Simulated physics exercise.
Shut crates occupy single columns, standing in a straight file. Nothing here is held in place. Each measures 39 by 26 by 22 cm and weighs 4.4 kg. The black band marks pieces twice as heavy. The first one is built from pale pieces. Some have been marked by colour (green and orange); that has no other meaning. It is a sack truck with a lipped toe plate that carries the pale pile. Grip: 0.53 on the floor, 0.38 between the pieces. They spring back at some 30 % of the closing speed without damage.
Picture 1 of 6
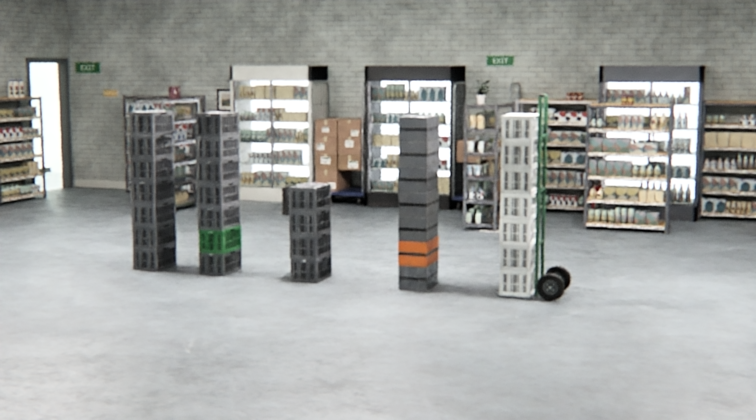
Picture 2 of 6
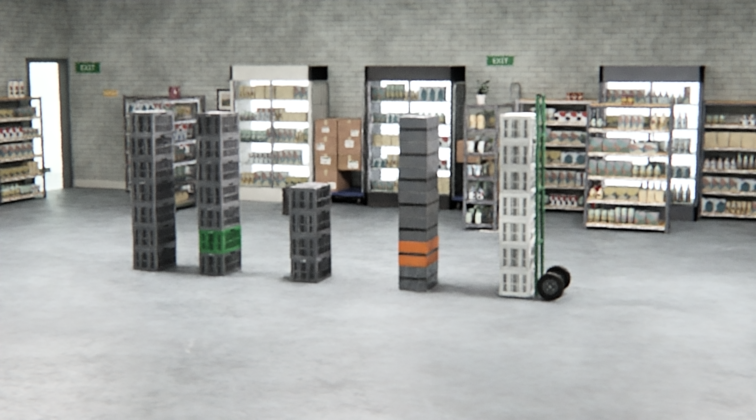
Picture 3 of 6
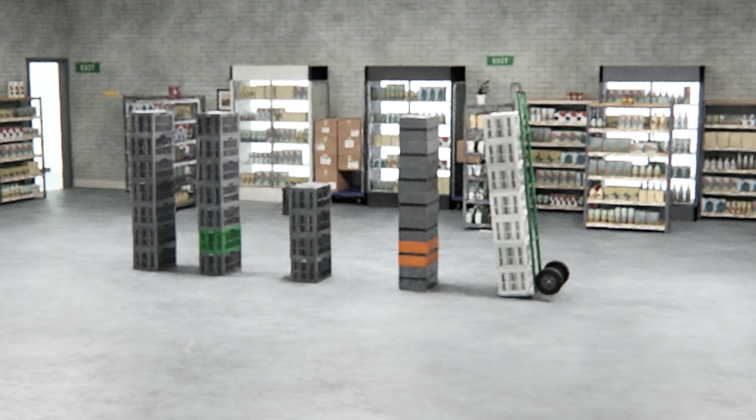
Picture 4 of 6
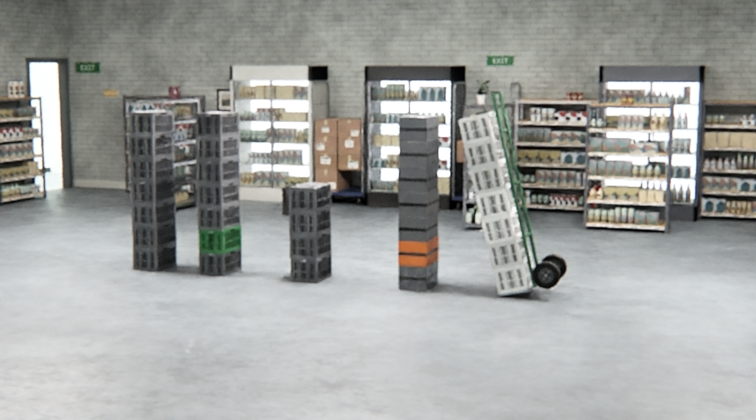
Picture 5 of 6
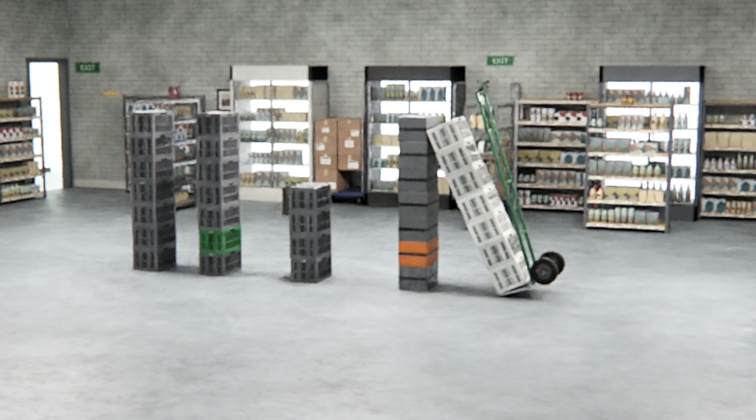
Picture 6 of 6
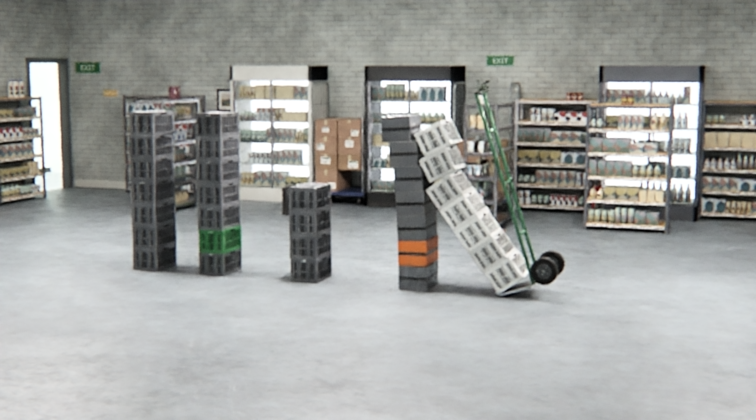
A green hand truck tilts left, leaning its white crate stack against the dark stack beside it.
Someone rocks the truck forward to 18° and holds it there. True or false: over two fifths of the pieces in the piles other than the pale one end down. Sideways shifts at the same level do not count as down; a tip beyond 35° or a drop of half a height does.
True.
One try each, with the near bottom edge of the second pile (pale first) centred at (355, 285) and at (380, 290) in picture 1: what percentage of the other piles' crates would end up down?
90 and 90 %.
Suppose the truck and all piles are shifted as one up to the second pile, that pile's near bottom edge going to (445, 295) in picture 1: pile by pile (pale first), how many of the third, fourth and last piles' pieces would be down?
Pile by pile, third 4, fourth 0, last 0.
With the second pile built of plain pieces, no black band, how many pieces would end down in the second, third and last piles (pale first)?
Then the second pile would have 7 down, the third 4, and the last 7.
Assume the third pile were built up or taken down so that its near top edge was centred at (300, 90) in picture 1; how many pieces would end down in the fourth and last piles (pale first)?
You'd get fourth 7 and last 7.
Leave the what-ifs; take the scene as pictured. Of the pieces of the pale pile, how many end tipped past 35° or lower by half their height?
Exactly 7 pale pieces do.
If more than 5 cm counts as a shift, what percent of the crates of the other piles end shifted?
I get 95 %.
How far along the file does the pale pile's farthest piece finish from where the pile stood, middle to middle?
Roughly 170 cm.
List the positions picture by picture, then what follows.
In the first picture (pixels give the middle of a visible side), truck frame (540, 137) 0° forward; green crate (211, 242); orange crate (412, 254); none of the others has stirred.
The second picture shows truck frame (538, 136) 1° forward; orange crate (412, 254).
The third picture shows truck frame (522, 134) 6° forward, top of the pale pile leaning 6°; orange crate (412, 254); none of the others has stirred.
The fourth picture shows truck frame (501, 132) 13° forward, top of the pale pile leaning 14°; orange crate (412, 254); none of the others has stirred.
The fifth picture shows truck frame (488, 132) 18° forward, top of the pale pile leaning 25°; orange crate (412, 254); none of the others has stirred.
The sixth picture shows truck frame (488, 132) 18° forward, top of the pale pile leaning 27°; orange crate (412, 254); green crate (211, 242); steepest lean 3°, the crate at (403, 154); movement in 5 of them.
Then, 0.51 s past the last view, 7 of the pale pile down; none of the 25 other crates down, 7 disturbed; orange crate 19° from how it stood.
Then, 0.97 s past the last view, 7 of the pale pile down; 7 of the 25 other crates down; orange crate 66° from how it stood, 17 cm lower.
Then, 1.87 s past the last view, 7 of the pale pile down; 14 of the 25 other crates down; orange crate on its side; green crate 38° from how it stood.
Then, 2.73 s past the last view, 7 of the pale pile down; 23 of the 25 other crates down; orange crate on its side; green crate 70° from how it stood, 17 cm lower.
In the end, 7 of the pale pile down; 23 of the 25 other crates down; orange crate on its side; green crate 71° from how it stood, 17 cm lower. That is 92 per cent. From the last view, middles, orange crate near (366, 269), green crate near (196, 253).
